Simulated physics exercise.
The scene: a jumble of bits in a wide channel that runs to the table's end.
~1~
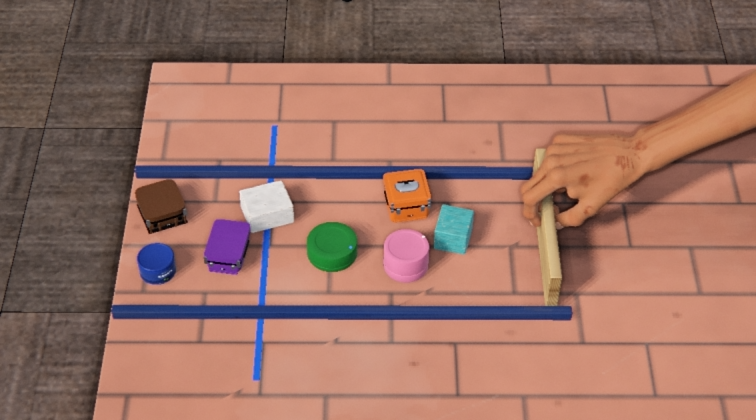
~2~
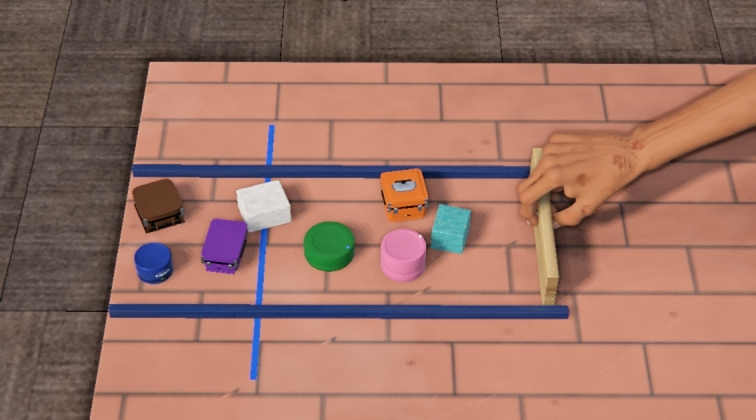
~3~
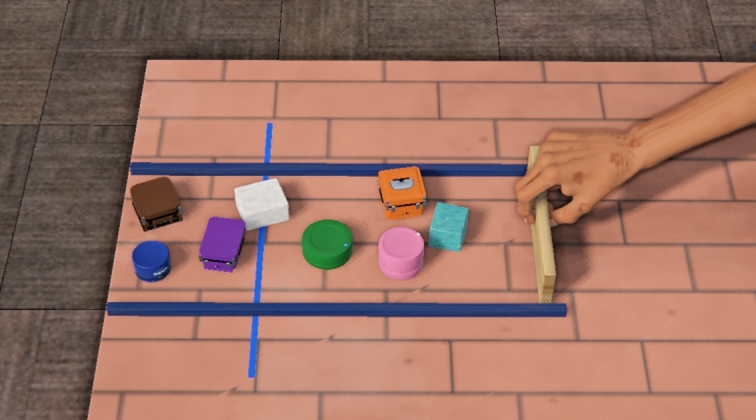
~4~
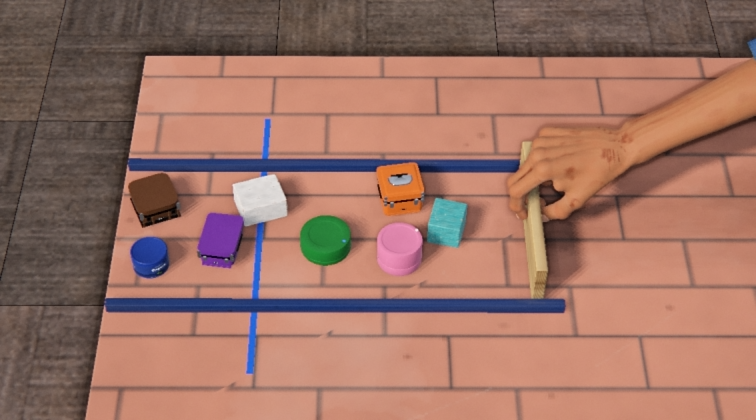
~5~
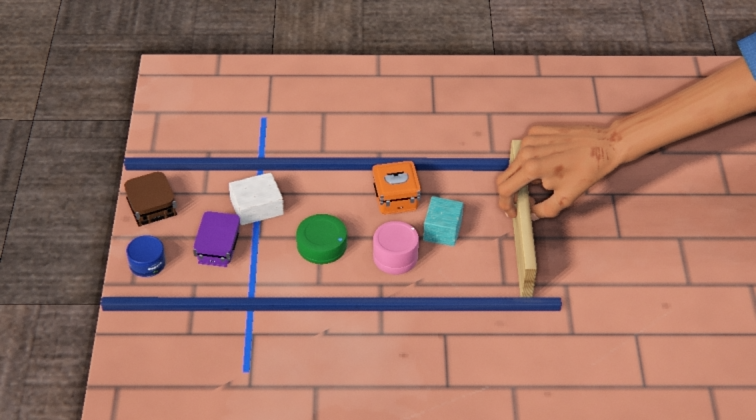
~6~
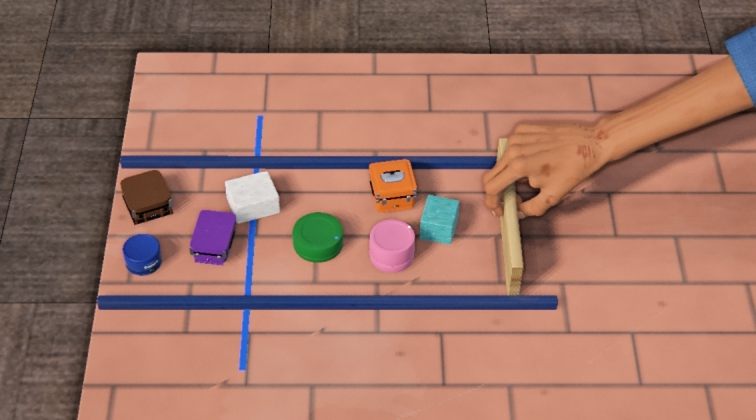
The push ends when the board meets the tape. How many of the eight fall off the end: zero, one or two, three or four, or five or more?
As it turns out, the number that fall off is zero.
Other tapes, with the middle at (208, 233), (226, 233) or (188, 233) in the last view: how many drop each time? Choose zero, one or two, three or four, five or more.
The falls would be one or two; none at all; either one or two.
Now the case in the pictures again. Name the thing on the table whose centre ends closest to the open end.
The blue tub.
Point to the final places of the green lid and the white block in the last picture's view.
About (194, 229), and the other about (191, 194).
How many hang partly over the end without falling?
Overhanging: 0.
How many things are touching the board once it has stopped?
The number is 3.
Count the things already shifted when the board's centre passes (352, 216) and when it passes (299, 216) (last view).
At the one place 4, at the other 6.
A little later, none off yet; brown case at rest near (147, 198); blue tub at rest near (142, 255); purple case at rest near (214, 238).
When it is over, the number that fall off is zero.
